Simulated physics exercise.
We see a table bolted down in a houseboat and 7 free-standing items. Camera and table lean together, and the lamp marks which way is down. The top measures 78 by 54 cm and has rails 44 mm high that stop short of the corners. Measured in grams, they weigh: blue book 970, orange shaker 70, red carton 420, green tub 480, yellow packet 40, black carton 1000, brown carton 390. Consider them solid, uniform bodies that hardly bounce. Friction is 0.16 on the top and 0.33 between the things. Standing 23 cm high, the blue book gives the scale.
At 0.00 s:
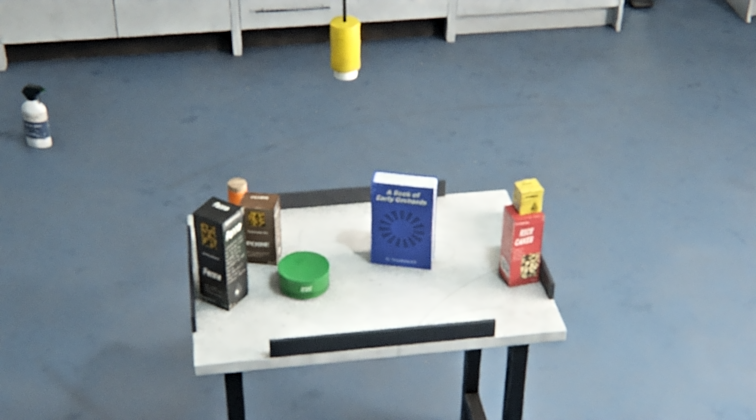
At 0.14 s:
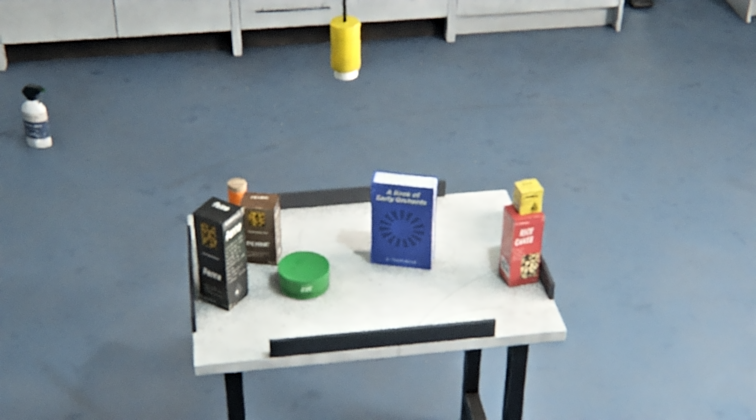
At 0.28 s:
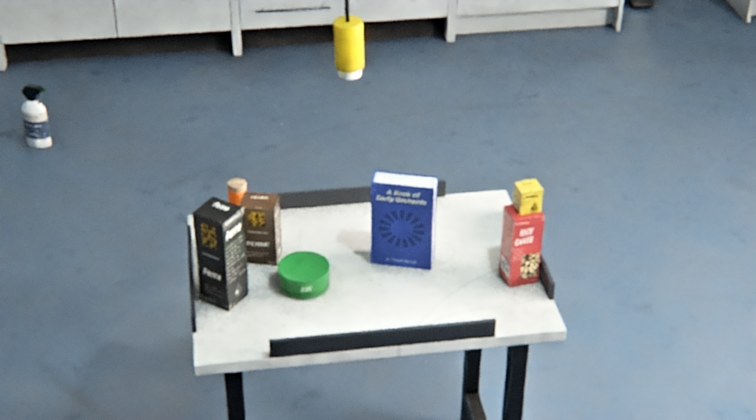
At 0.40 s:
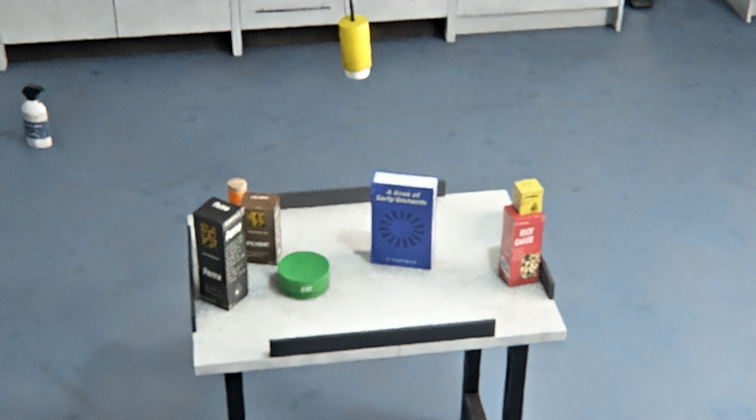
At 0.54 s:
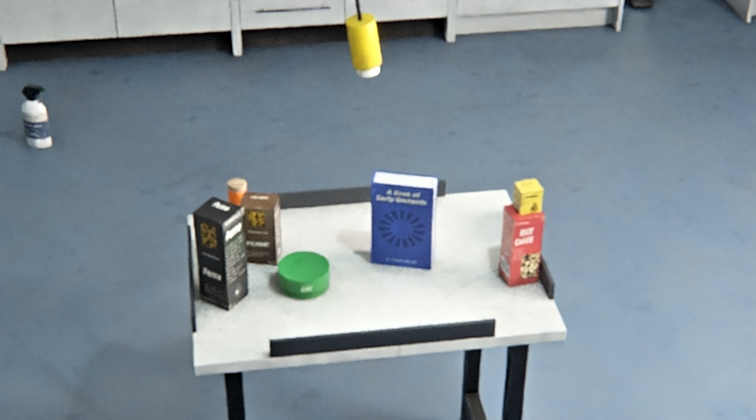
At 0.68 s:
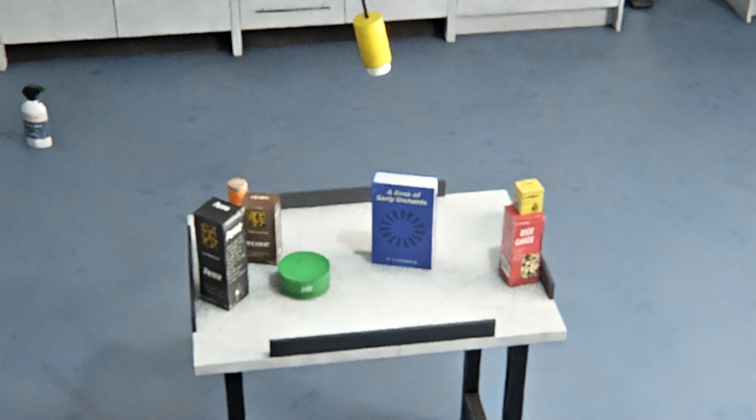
Yellow hanging cylinder swinging gently to the right above a white table where a blue book, cartons and green tub stay still.
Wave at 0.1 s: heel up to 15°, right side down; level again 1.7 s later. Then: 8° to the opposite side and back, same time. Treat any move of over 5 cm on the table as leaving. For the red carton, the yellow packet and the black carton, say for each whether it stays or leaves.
Red carton: Stays; yellow packet: Stays; black carton: Leaves.
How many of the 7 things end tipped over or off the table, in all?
Altogether, 0.
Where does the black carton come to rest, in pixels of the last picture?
At roughly (372, 242).
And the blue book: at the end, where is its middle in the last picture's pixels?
Roughly pixel (499, 214).
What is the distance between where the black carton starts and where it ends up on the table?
Roughly 33 cm.
Around 0.98 s, floor tilted 15°, right side down; black carton shifted 4 cm near (241, 253); yellow packet shifted 2 cm near (537, 196); brown carton shifted 4 cm.
Around 1.28 s, floor tilted 10°, right side down; black carton shifted 17 cm near (297, 248); yellow packet shifted 2 cm near (538, 195); brown carton shifted 17 cm.
Around 1.38 s, floor tilted 7°, right side down; black carton shifted 21 cm near (319, 246); yellow packet shifted 2 cm near (538, 195); brown carton shifted 22 cm.
Around 1.58 s, floor tilted 2°, right side down; black carton shifted 30 cm near (358, 243); yellow packet shifted 2 cm near (538, 195); brown carton shifted 30 cm.
Finally (4.0 s), not toppled but over 5 cm from the start, blue book, orange shaker, green tub, black carton and brown carton; the other 2 still in place (within 5 cm). In the last view, red carton near (525, 243), yellow packet near (538, 195).
